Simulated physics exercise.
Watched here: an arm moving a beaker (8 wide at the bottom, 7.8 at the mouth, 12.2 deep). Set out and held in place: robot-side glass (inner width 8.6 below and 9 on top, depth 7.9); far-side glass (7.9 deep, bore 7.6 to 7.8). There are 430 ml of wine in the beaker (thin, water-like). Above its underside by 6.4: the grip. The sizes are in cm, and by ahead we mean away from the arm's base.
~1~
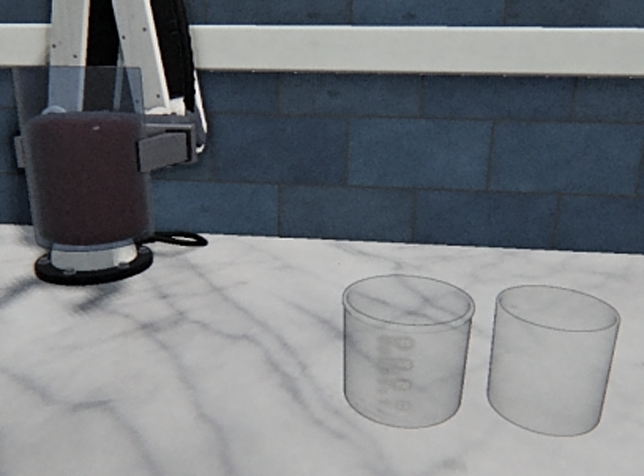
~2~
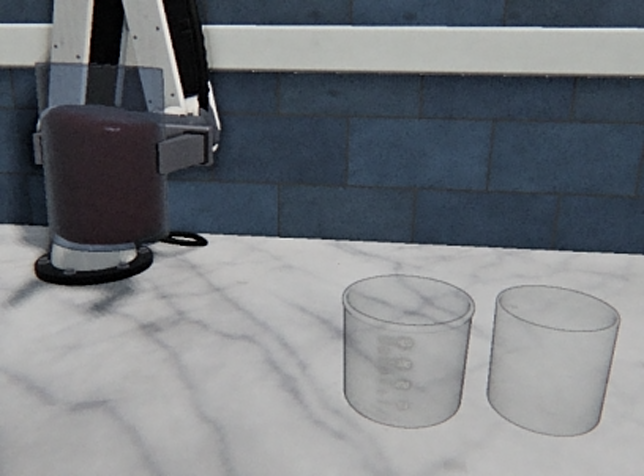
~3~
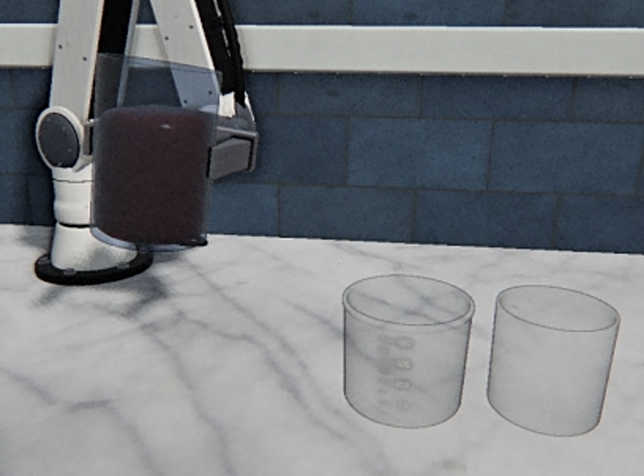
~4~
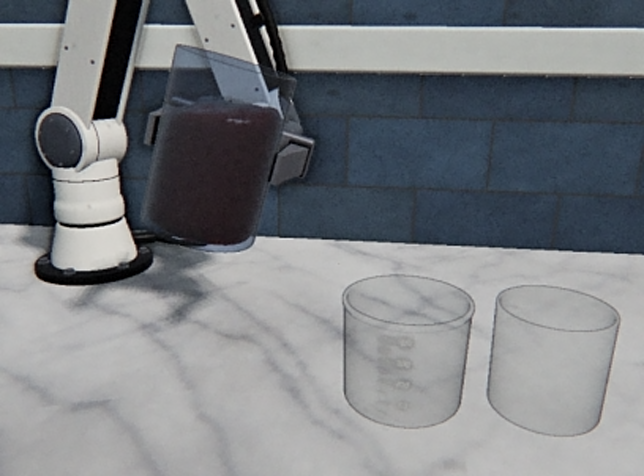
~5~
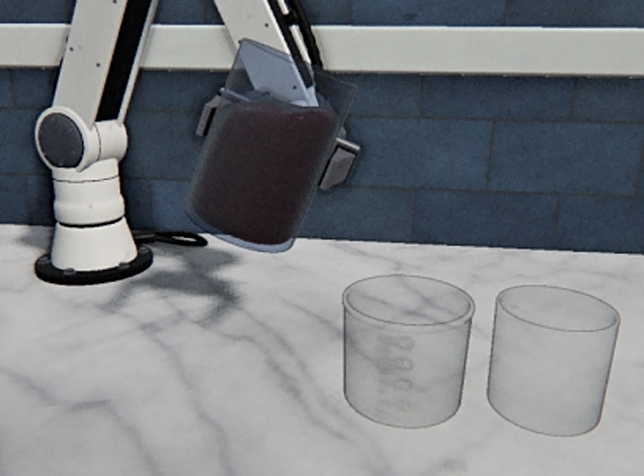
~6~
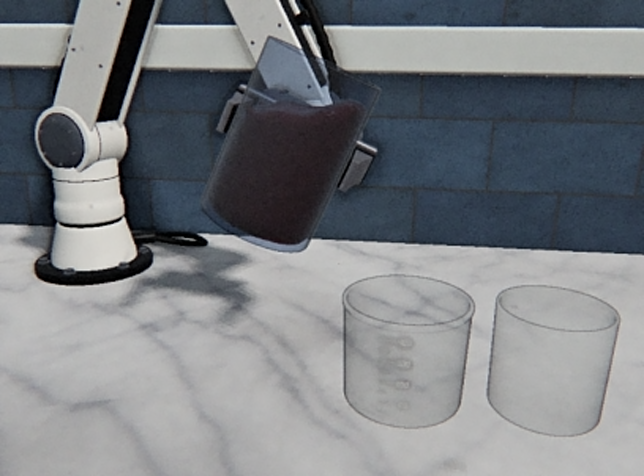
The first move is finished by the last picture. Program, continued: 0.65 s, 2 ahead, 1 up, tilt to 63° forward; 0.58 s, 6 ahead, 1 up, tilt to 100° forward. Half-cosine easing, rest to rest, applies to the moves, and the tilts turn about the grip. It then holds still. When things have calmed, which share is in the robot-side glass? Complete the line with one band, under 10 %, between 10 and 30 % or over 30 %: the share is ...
The share is under 10 %.
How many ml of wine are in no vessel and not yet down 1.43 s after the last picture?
Roughly 70 ml at that moment.
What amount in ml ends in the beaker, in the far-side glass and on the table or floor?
In order: Approx. 0, 270 and 150 ml.
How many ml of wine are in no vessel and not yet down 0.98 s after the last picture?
Estimate: Some 20 ml.
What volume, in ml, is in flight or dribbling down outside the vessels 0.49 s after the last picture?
Roughly 5 ml.
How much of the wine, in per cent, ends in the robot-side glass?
I'd put it at close to 3 per cent.
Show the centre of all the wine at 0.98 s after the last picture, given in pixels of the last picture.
It is centred at about (383, 165).
Then, 0.49 s on, tilted 58° forward, liquid up to 22 above the table; 430 ml in the beaker, 5 ml in the air or running down outside.
Then, 0.98 s on, tilted 86° forward, liquid up to 22 above the table; 345 ml in the beaker, 40 ml on the table or floor, 15 ml in the far-side glass, 10 ml in the robot-side glass, 20 ml in the air or running down outside.
Then, 1.43 s on, tilted 100° forward, liquid up to 24 above the table; 245 ml in the far-side glass, 70 ml on the table or floor, 45 ml in the beaker, 10 ml in the robot-side glass, 65 ml in the air or running down outside.
Then, 2.23 s on, tilted 100° forward, liquid up to 6 above the table; 270 ml in the far-side glass, 155 ml on the table or floor, 10 ml in the robot-side glass.
In the end, 270 ml in the far-side glass, 155 ml on the table or floor, 10 ml in the robot-side glass. That is 3 % in the robot-side glass.
